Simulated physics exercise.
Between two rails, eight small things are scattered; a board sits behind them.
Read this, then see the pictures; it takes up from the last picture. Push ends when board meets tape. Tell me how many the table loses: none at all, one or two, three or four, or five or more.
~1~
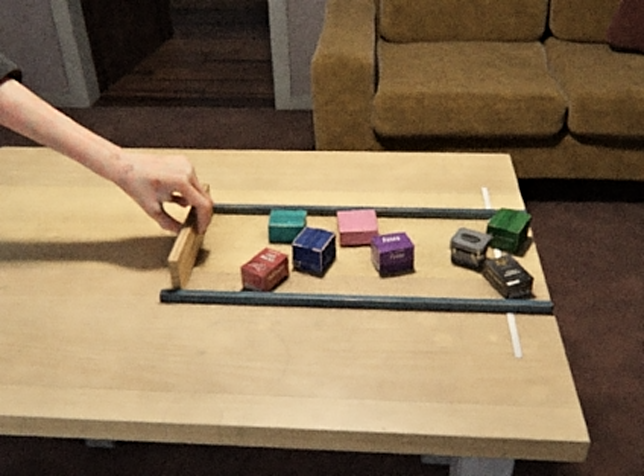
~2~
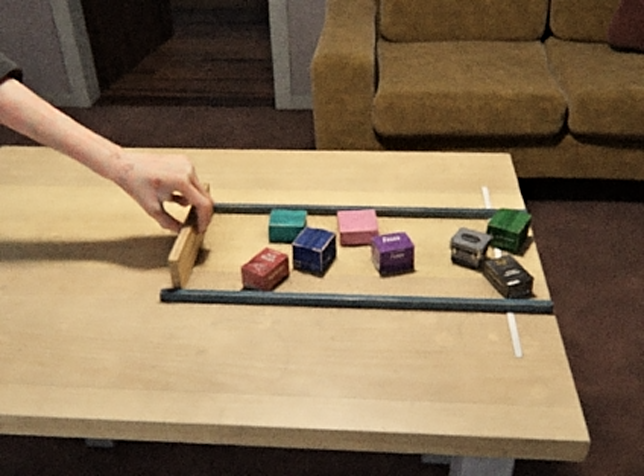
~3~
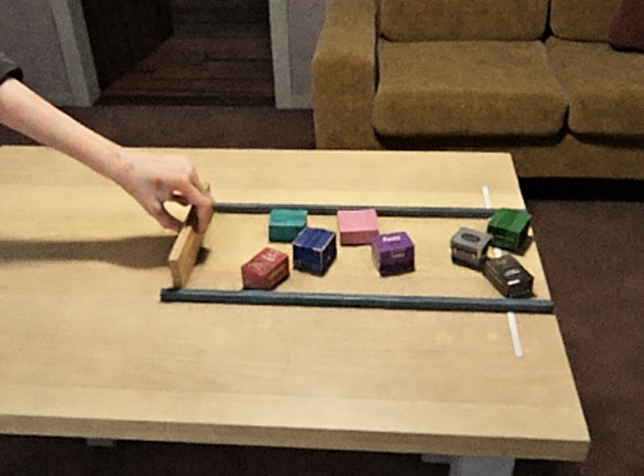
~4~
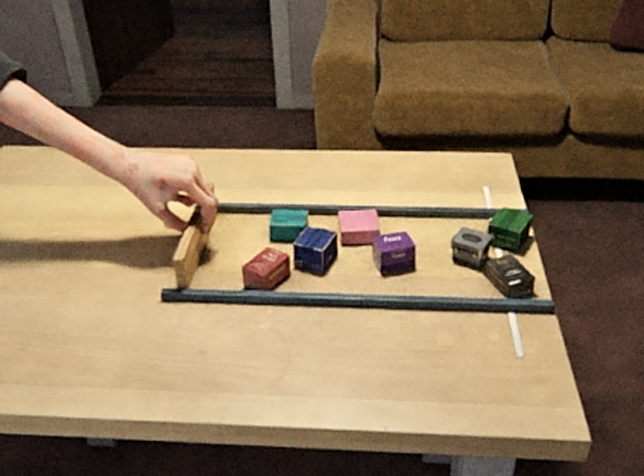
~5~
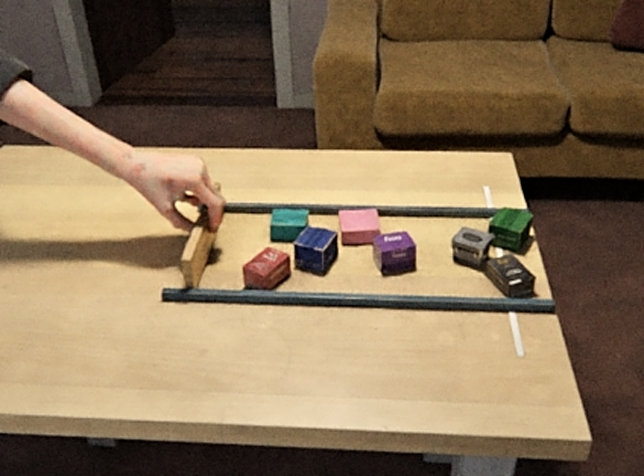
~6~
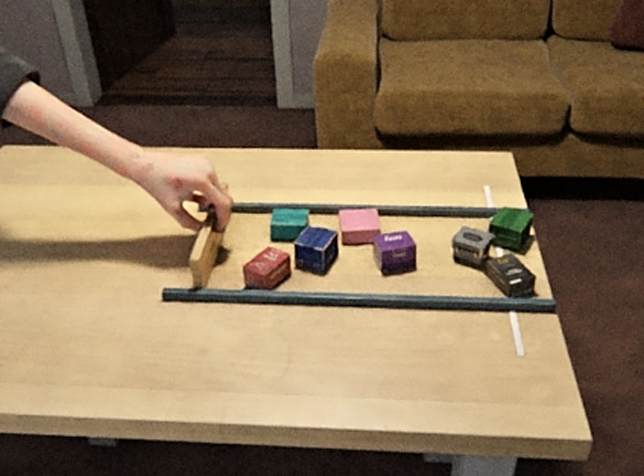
The table loses five or more.
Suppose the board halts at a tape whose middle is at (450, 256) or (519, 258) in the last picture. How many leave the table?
1 and 5.
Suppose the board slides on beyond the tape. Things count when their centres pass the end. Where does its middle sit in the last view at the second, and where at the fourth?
The middle sits near (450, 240) at the first moment and near (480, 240) at the second.
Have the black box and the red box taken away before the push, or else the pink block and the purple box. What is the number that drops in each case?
Well, the first time you'd get 4, and the next time 3.
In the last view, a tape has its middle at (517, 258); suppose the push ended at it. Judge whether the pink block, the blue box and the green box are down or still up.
The pink block goes over; the blue box stays on; the green box drops off.
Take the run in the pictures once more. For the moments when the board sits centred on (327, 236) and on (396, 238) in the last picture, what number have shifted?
That makes 4 at the first spot and 6 at the second.
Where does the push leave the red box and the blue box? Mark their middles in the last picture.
The red box ends up near (524, 280), and the blue box near (519, 249).
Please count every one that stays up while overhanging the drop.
0, I think.
Soon after, none off yet; green box at rest near (510, 229); black box at rest near (510, 275); grey case at rest near (472, 247).
Then, none off yet; green box moved about its own width near (539, 225); black box moved about its own width near (538, 281); grey case moved well along near (540, 247).
By the end, the number that fall off is five or more; fallen, pink block, purple box, grey case, black box and green box.
